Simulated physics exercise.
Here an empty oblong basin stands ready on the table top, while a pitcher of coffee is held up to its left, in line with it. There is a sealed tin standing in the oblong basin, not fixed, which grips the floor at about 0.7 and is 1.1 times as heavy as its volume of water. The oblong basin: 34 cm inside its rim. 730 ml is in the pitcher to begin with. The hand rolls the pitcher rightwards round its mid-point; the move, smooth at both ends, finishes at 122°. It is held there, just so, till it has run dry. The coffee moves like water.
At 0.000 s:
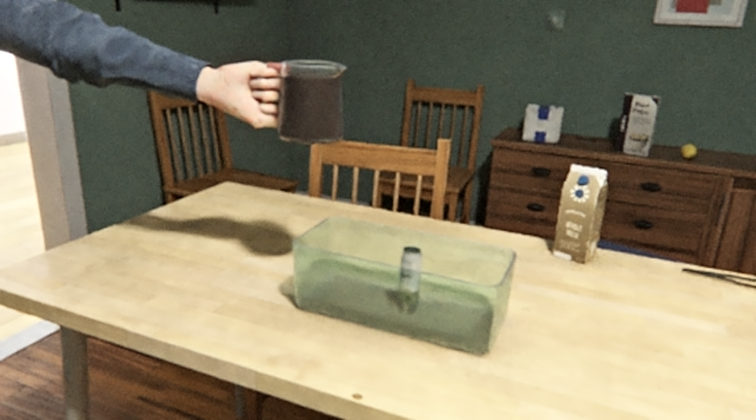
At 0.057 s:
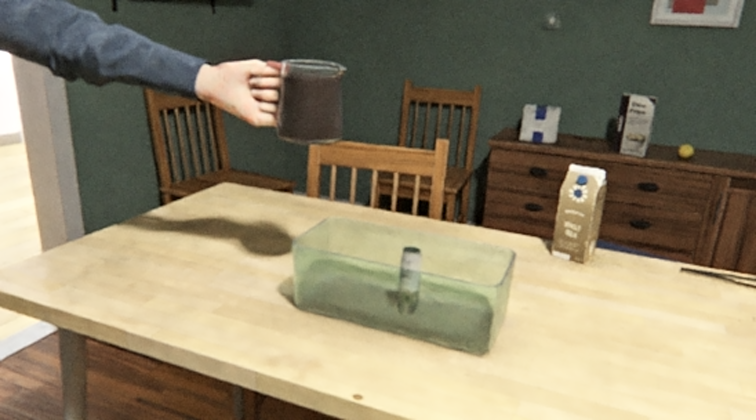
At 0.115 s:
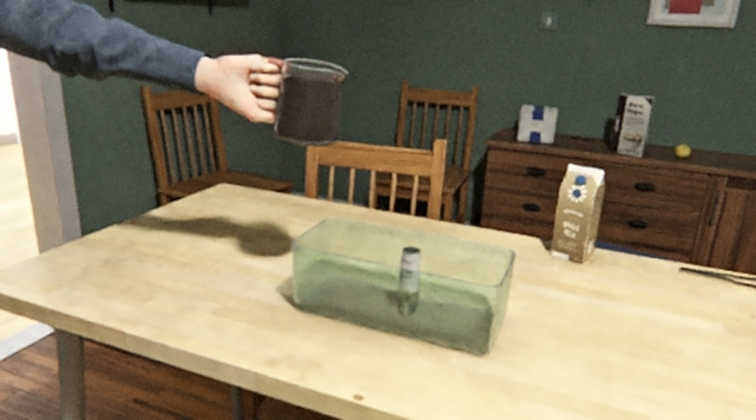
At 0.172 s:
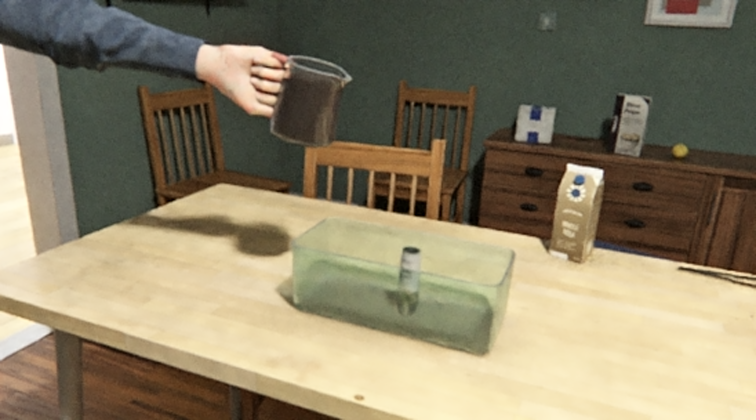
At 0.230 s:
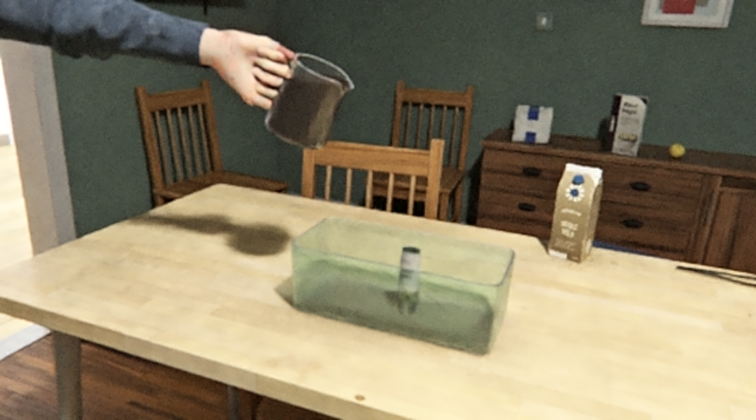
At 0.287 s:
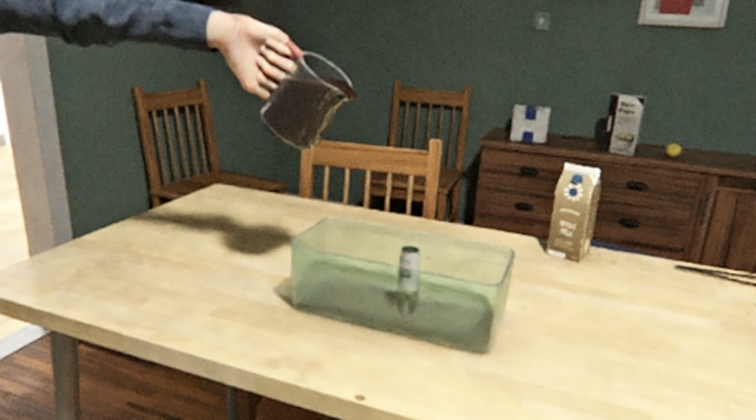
In a dining room, a hand tilting a pitcher of dark liquid rightwards above a table with an oblong glass basin.
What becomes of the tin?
The tin is knocked over.
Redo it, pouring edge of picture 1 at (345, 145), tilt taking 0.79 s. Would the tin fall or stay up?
Then it stays up.
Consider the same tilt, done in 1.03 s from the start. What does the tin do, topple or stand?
Then the tin tumbles.
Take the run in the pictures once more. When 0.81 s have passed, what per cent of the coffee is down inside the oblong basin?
Value: Approx. 66 %.
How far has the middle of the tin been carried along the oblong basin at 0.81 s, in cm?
It has moved some 3 cm.
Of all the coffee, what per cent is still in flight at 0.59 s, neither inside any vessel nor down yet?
Near 34 per cent at that moment.
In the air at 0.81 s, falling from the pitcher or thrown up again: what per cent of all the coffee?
26 per cent or so.
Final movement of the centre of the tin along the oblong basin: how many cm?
The tin's middle ends up about 9.0 cm along the basin.
Then, 0.59 s in, the tilt is 103° and 56 per cent is still to pour; the tin stands where it began.
Then, 0.81 s in, the tilt is 122° and 9 per cent is still to pour; the tin leans 20°.
Then, 1.04 s in, the tilt is 122° and 0 per cent is still to pour; the tin lies on its side.
Then, 1.29 s in, the tilt is 122° and 0 per cent is still to pour; the tin lies on its side.
Finally, the tin lies on its side.
